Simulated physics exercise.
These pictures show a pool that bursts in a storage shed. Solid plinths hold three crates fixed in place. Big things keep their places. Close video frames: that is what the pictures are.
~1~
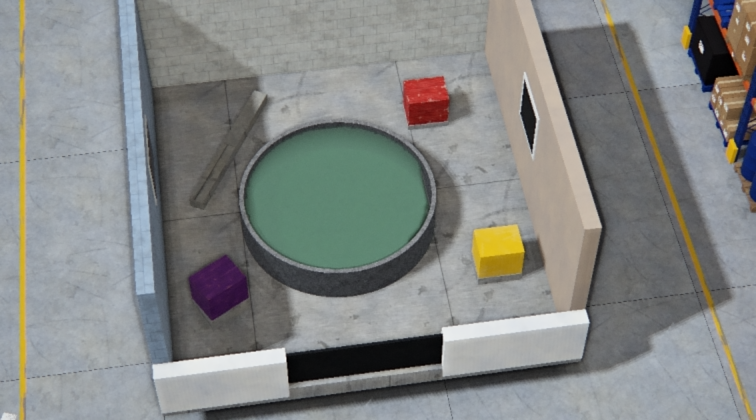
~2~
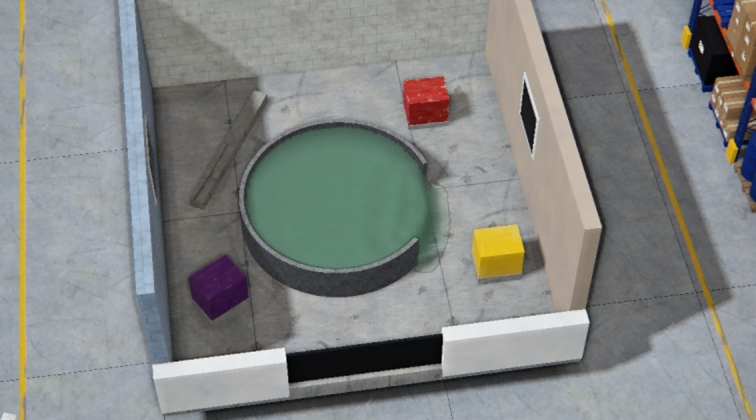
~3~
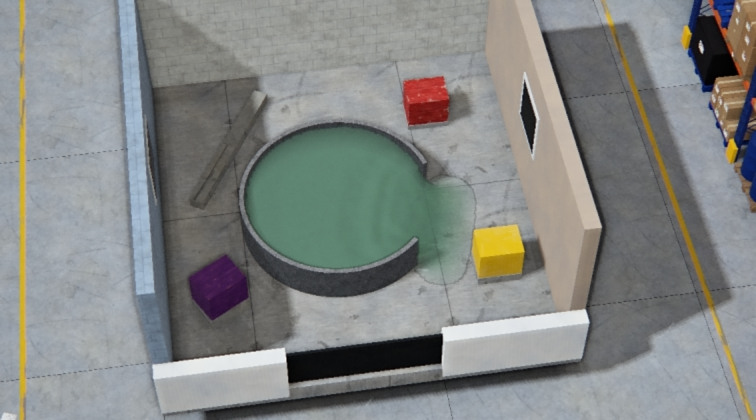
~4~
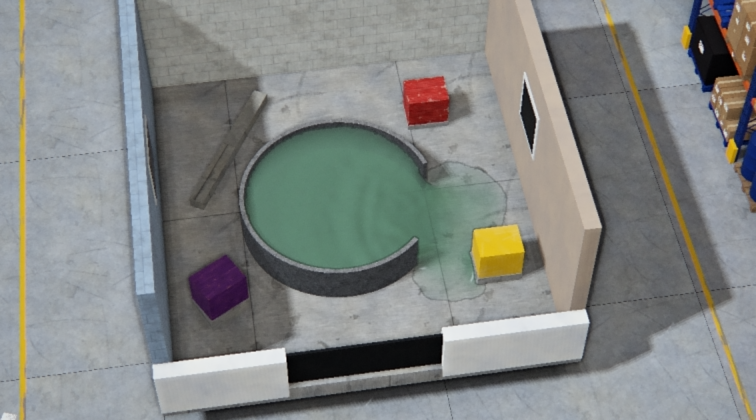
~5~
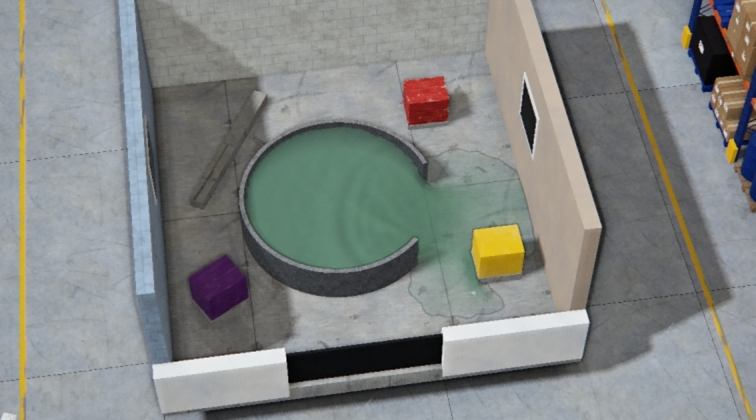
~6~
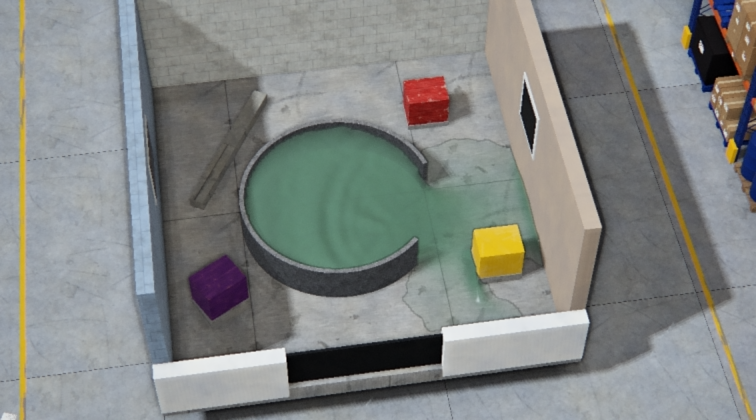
In a storage shed, a round pool bursts on its right side and green water spreads around a yellow box.
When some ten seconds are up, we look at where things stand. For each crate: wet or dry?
The red crate will be reached, the yellow crate will be reached, the purple crate will not be reached.
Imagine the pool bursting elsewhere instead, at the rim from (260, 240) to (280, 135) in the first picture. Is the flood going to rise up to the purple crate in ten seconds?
I'd say the purple crate is flooded.
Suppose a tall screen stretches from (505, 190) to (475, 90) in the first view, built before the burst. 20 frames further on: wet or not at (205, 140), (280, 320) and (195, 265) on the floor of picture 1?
Outcome by spot, in order - unwatered, watered, unwatered.
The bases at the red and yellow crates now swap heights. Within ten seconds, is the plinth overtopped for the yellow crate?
For the yellow crate, the answer is that it is drenched.
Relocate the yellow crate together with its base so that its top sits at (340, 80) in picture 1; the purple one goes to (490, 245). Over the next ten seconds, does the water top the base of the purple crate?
I'd say the purple crate gets flooded.
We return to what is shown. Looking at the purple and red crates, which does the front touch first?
That would be the crate marked red.
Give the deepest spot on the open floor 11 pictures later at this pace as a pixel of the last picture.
Check close to (531, 235).
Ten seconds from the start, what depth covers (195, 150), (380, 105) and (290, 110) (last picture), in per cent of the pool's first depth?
In that order: 20, 16 and 25 per cent.
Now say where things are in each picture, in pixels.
Still water in the pool at (338, 196), in the first picture.
The front is at (419, 268), out from the gap at (431, 218), in the second picture.
The front is at (456, 276), out from the gap at (430, 220), in the third picture.
Water pours out at (430, 221) and has run to (472, 293), in the fourth picture.
The front is at (491, 307), out from the gap at (430, 221), in the fifth picture.
The front is at (507, 322), out from the gap at (430, 221), in the sixth picture.
A moment on, water covers 25 % of the floor; the red crate water round its plinth, the yellow crate water round its plinth, the purple crate not reached.
Next, water covers 35 % of the floor; the red crate water round its plinth, the yellow crate water round its plinth, the purple crate not reached.
Then, water covers 60 % of the floor; the red crate water round its plinth, the yellow crate water round its plinth, the purple crate water round its plinth.
Later, water covers 90 % of the floor; the red crate water round its plinth, the yellow crate water round its plinth, the purple crate water round its plinth.
In the end, water covers 100 % of the floor; the red crate was topped, the yellow crate was topped, the purple crate stayed above the water.
